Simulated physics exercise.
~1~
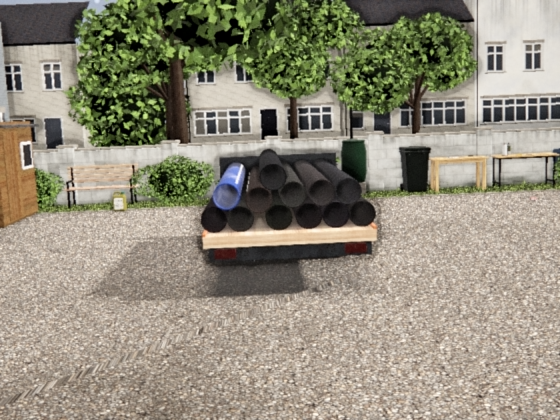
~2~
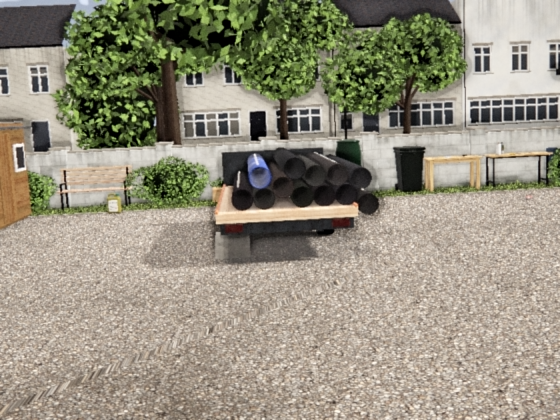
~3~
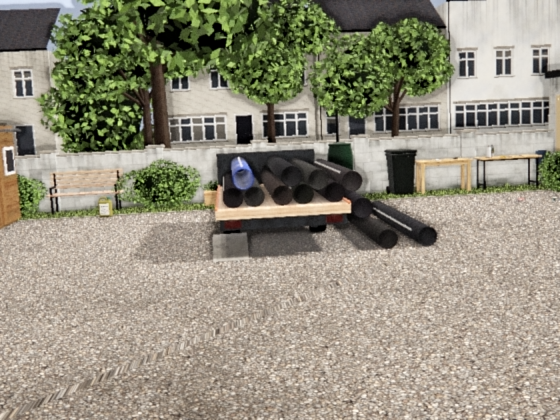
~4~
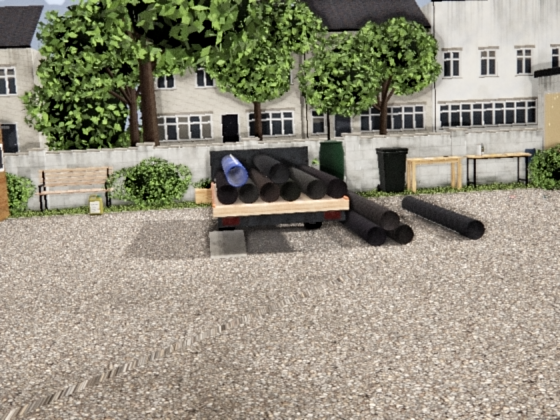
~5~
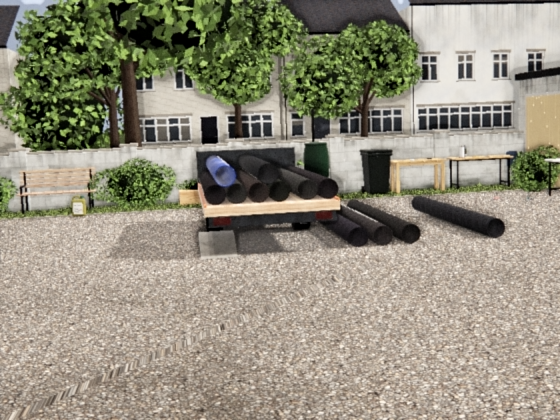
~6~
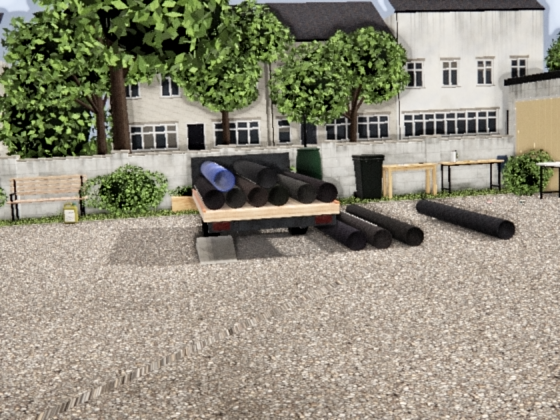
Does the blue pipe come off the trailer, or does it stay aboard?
The blue pipe stays aboard. It ends up resting on other pipes toward the left side of the trailer.
